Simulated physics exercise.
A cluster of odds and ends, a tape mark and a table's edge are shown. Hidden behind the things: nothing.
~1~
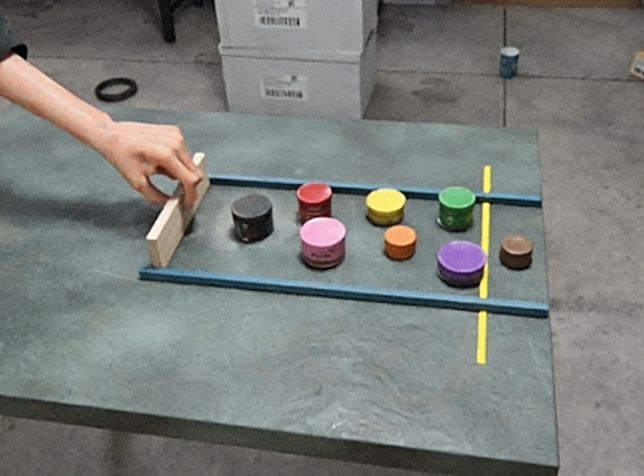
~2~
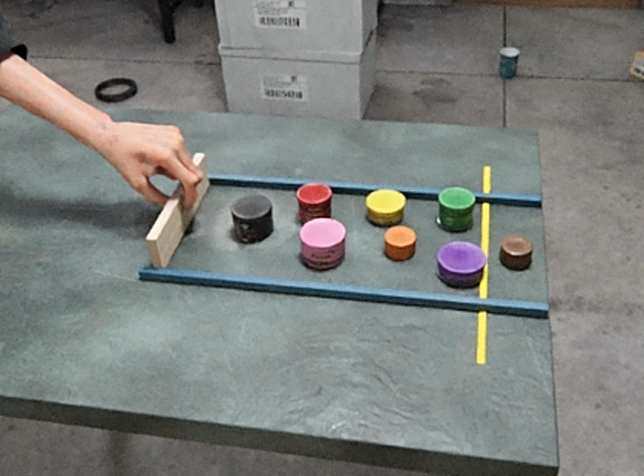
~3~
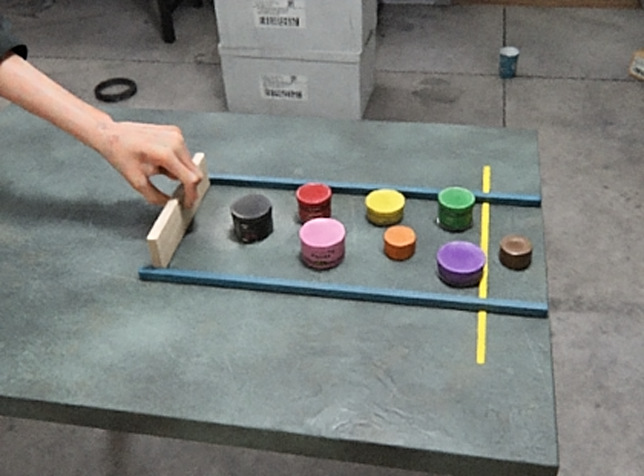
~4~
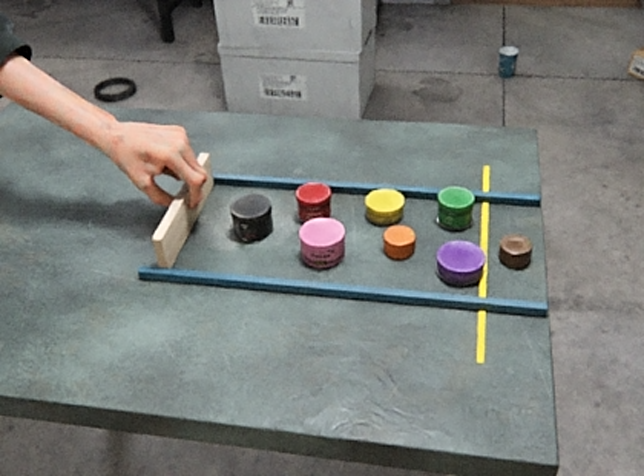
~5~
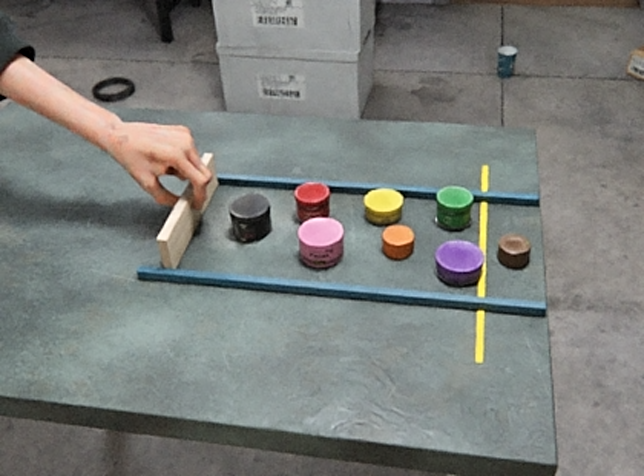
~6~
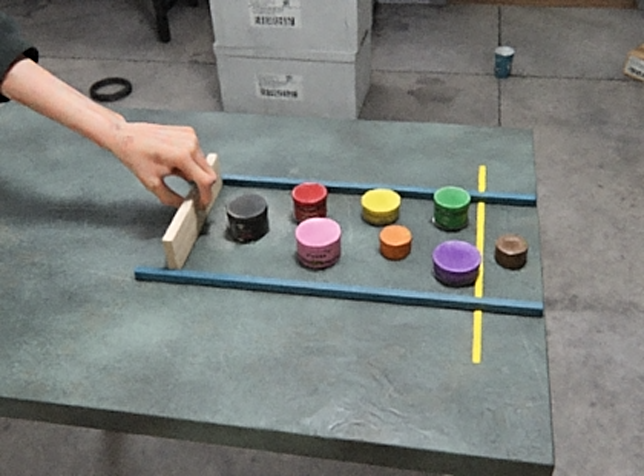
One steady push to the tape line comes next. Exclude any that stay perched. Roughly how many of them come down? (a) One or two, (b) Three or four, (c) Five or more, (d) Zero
Three or four (b).
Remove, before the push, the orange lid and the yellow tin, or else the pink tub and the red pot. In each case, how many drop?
The count is 1 in the first case and 1 in the second.
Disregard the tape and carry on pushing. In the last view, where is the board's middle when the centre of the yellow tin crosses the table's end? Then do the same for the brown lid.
With the yellow tin it sits around (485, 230), with the brown lid around (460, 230).
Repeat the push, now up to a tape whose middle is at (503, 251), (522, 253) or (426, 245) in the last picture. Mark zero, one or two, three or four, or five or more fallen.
So in that order I'd say five or over; 5 or more; none at all.
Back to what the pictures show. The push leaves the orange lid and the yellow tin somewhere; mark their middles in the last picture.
I'd put one close to (532, 260) and the other close to (534, 211).
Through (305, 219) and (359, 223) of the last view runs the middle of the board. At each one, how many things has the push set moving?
Up to then 3, and up to the other point 6.
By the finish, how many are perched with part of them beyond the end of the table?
The number overhanging is 2.
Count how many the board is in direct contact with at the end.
Contact count: 3.
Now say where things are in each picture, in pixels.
Brown lid (516, 251); purple tin (461, 263); green tin (456, 209); board (181, 209); tape (485, 250), in the first frame.
Purple tin (461, 264); orange lid (400, 243), in the second frame.
Green tin (456, 209); board (181, 209), in the third frame.
Brown lid (515, 251); pink tub (323, 243), in the fourth frame.
Purple tin (459, 263); yellow tin (384, 207), in the fifth frame.
Brown lid (511, 251); purple tin (457, 263); green tin (451, 209); board (195, 210); tape (480, 249), in the sixth frame.
Soon after, none off yet; brown lid at rest near (511, 251); purple tin at rest near (457, 263); green tin at rest near (451, 209).
After that, none off yet; brown lid at rest near (511, 251); purple tin displaced about its own width near (496, 281); green tin displaced well along near (522, 211).
In the end, the number that fall off is three or four; gone, green tin, purple tin and brown lid.
